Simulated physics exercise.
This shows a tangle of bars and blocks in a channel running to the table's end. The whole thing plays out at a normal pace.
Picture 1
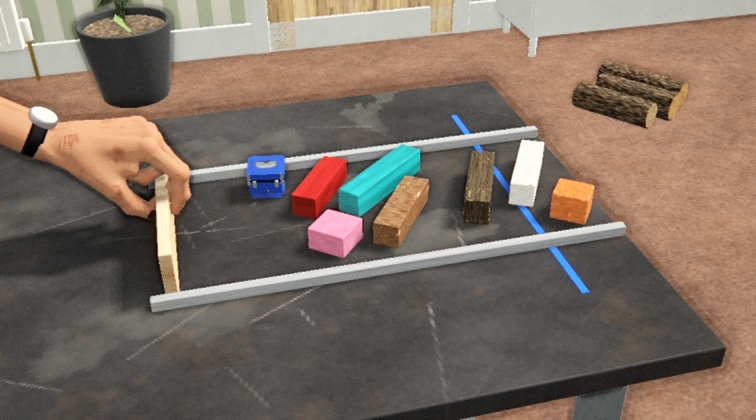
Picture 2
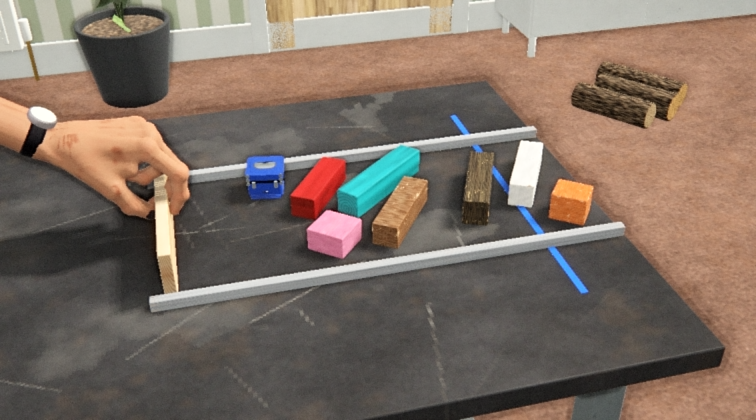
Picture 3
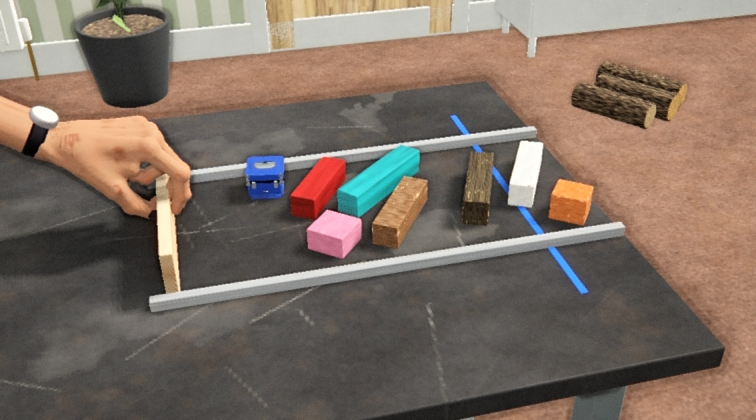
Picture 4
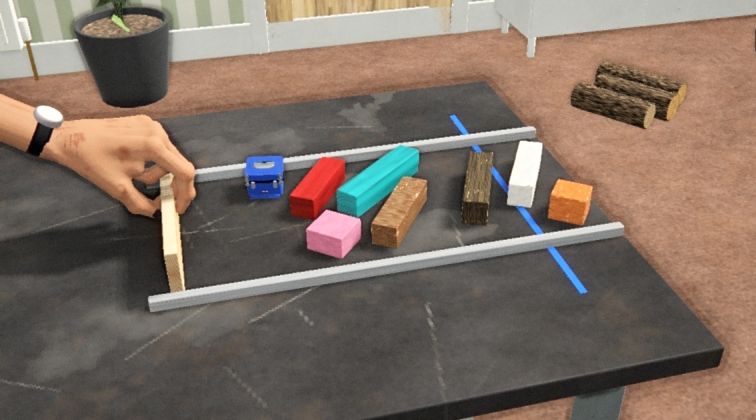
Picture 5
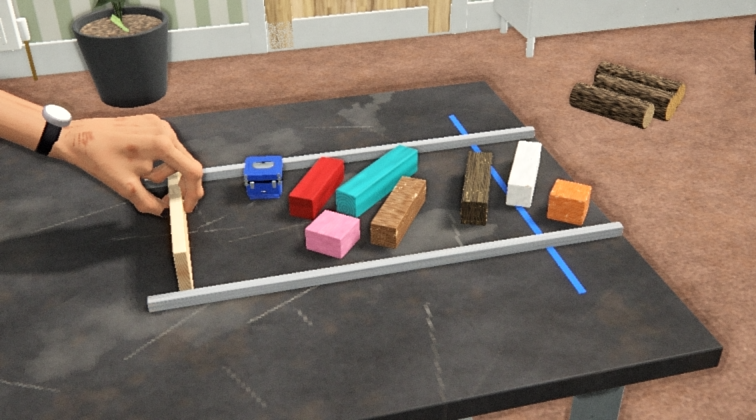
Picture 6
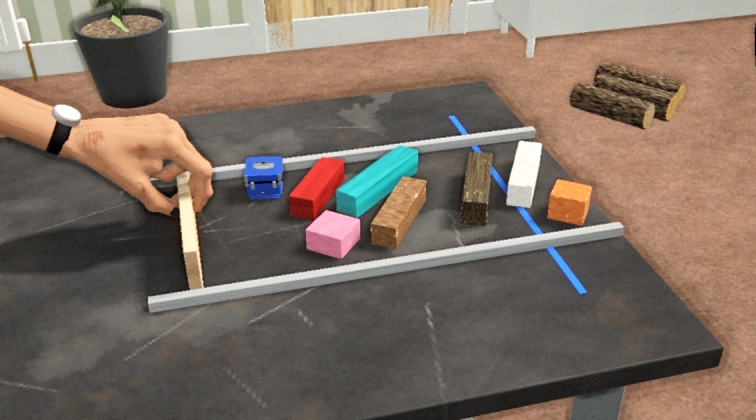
A hand with a wristwatch held a wooden board upright at the left end of a channel, then slid it slightly right, while the colorful blocks and bars ahead of it stayed still.
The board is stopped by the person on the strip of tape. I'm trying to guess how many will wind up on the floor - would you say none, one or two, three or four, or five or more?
I would say three or four.
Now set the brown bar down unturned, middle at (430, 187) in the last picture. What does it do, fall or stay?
In the end it hangs on.
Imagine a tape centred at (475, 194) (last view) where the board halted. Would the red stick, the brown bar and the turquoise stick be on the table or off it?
As for the red stick, it keeps its place; the brown bar keeps its place; the turquoise stick keeps its place.
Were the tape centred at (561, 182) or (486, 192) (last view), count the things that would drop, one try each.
Try by try, 8 and 2.
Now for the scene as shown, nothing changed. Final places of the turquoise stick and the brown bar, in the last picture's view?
In the last picture the turquoise stick sits around (549, 158) and the brown bar around (575, 198).
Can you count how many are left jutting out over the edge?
Answer: 1.
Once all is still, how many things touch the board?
That makes 3.
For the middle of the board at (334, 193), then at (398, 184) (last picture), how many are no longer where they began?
At the first spot 5, then 6.
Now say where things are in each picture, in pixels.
In the first picture, orange block (572, 202); white bar (527, 172); black bar (480, 186); board (166, 217); tape (508, 189).
In the second picture, white bar (526, 173); turquoise stick (380, 180).
In the third picture, black bar (479, 187); pink block (335, 234).
In the fourth picture, orange block (570, 202); red stick (318, 187).
In the fifth picture, white bar (524, 173); board (178, 215).
In the sixth picture, orange block (570, 202); white bar (525, 173); black bar (477, 187); board (188, 214); tape (506, 189).
Soon after, none off yet; orange block at rest near (570, 202); white bar at rest near (525, 173); black bar at rest near (477, 187).
Then, none off yet; orange block at rest near (570, 202); white bar at rest near (528, 173); black bar moved a little near (501, 187).
At rest, the number that fall off is three or four; fallen, black bar, white bar and orange block.
